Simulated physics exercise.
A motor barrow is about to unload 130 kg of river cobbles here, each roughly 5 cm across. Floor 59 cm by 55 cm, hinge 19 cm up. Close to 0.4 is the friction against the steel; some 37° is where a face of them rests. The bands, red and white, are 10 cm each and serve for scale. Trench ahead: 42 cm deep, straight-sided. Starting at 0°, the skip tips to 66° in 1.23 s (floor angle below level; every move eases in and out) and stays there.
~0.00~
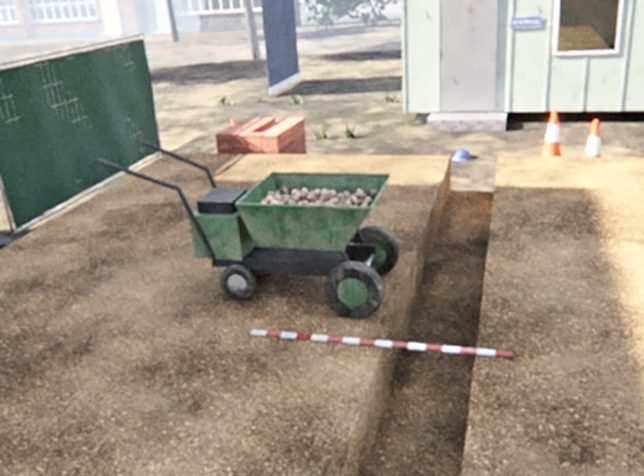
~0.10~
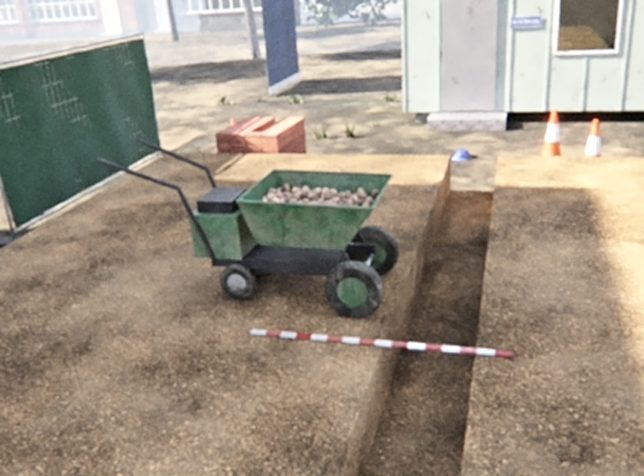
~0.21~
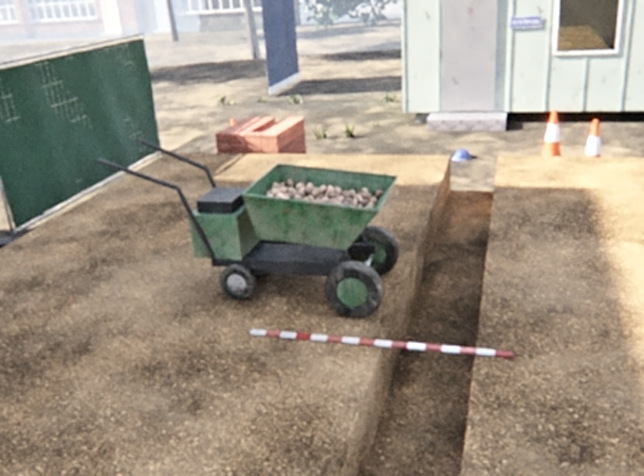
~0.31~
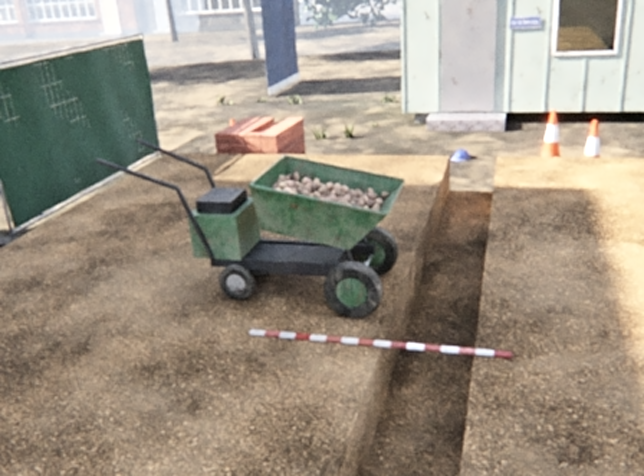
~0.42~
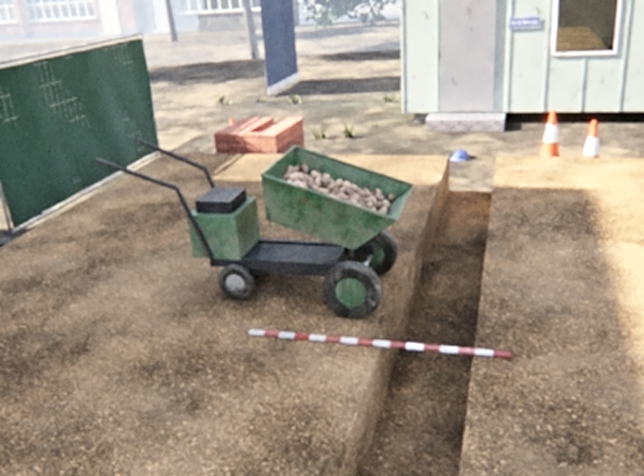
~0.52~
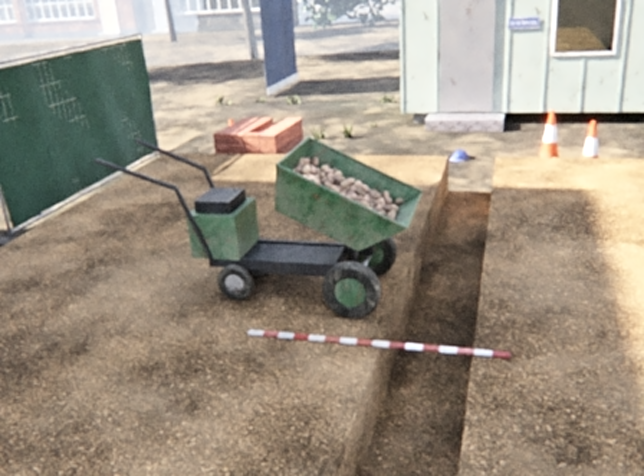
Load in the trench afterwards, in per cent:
51 %.
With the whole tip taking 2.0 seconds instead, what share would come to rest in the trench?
About 60 percent, I'd say.
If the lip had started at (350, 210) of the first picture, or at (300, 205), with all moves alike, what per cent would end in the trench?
The first gives about 75 percent and the second about 80 percent.
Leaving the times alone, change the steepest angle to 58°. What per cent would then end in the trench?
Then about 30 per cent.
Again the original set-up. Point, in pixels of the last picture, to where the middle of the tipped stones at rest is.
Resting centre: About (470, 343).
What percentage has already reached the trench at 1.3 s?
By that point it's something like 15 in a hundred.
After 0.9 s the floor is at 56°; 100 % in the skip; the foremost stones are at (430, 246).
After 1.3 s the floor is at 66°; 76 % in the skip, 13 % in the trench, 11 % past the trench; the foremost stones are at (516, 306).
After 1.7 s the floor is at 66°; 45 % in the skip, 22 % in the trench, 32 % past the trench; the foremost stones are at (583, 302).
After 3.6 s the floor is at 66°; 14 % in the skip, 51 % in the trench, 35 % past the trench; the foremost stones are at (637, 289).
